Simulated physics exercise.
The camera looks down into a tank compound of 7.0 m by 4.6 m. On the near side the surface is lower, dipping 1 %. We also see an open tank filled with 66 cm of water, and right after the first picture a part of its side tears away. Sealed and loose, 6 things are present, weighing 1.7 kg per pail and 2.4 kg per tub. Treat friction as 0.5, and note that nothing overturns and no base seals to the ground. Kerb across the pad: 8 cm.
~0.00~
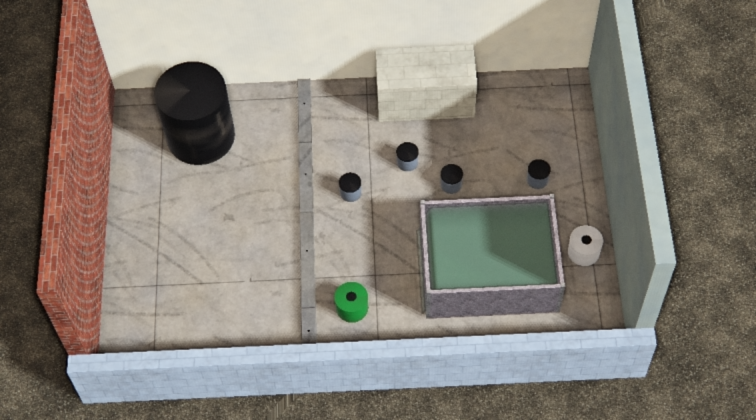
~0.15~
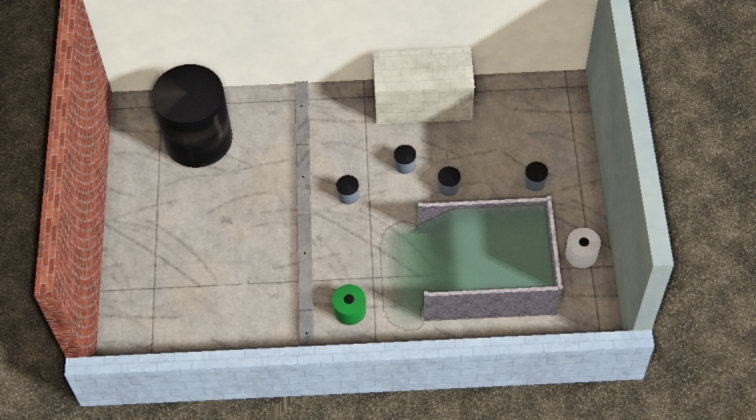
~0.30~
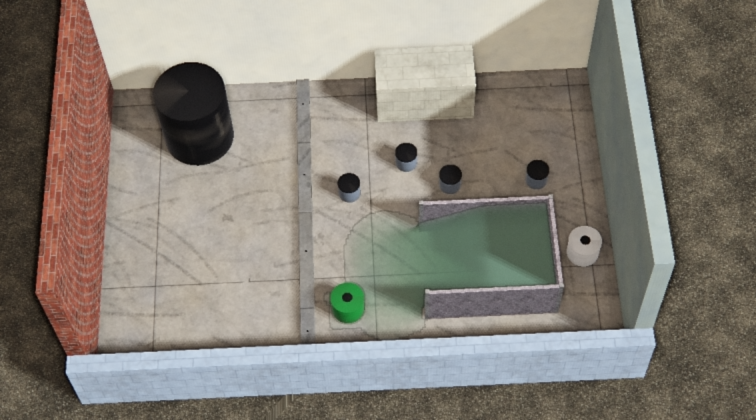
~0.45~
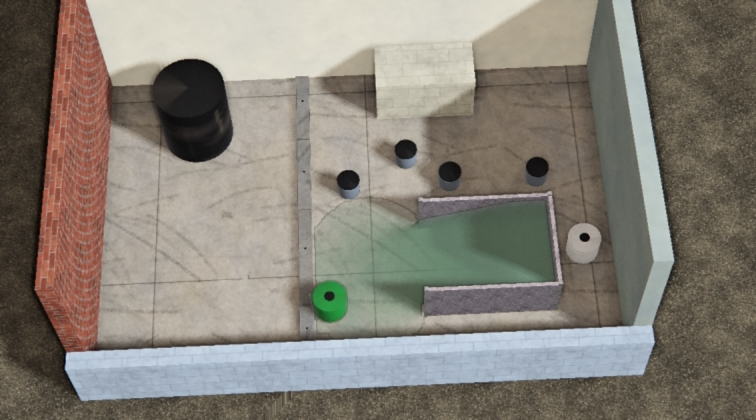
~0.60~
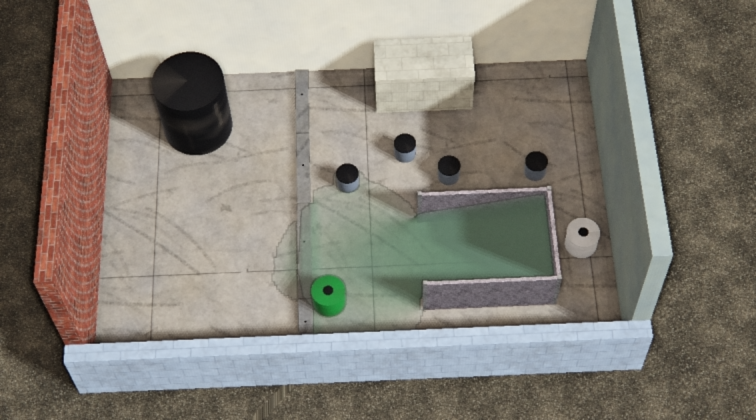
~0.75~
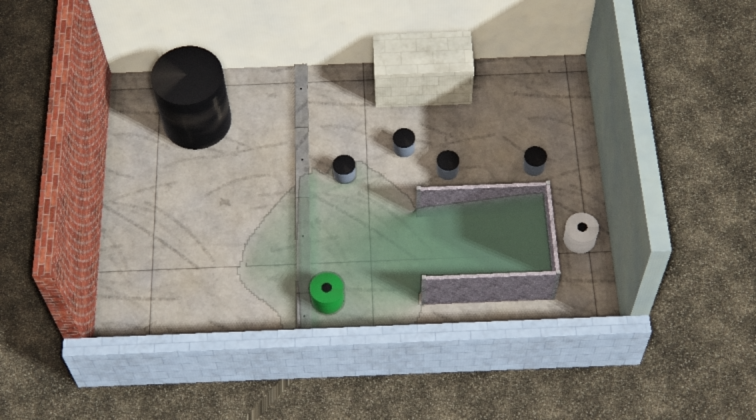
In a walled yard, a tank's left side opens and greenish water spreads leftward, nudging a green tub.
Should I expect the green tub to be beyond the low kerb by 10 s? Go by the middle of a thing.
Note, green tub gets over in time.
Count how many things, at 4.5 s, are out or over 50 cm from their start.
I make it 2.
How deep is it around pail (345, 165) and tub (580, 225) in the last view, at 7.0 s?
Some 7 cm at the first, some 2 cm at the second.
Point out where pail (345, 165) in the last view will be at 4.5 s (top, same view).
Estimated pixel: Around (357, 77).
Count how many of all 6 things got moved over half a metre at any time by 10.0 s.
Counting them up, I find 5.
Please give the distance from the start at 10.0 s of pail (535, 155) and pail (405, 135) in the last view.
They've ended up 30 cm and 200 cm away, in that order.
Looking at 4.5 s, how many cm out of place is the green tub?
Around 300 cm from the start by that time.
After 2.0 s the green tub is near (216, 321), 1.8 m from its start, afloat; 1 of 6 are over the mark; 1 afloat.
After 4.5 s the green tub is near (109, 272), 3.2 m from its start, afloat; 1 of 6 are over the mark; 2 afloat.
After 7.0 s the green tub is near (120, 225), 3.2 m from its start, afloat; 1 of 6 are over the mark; 3 afloat.
After 10.0 s the green tub is near (114, 274), 3.1 m from its start, afloat; 1 of 6 are over the mark; 6 afloat.
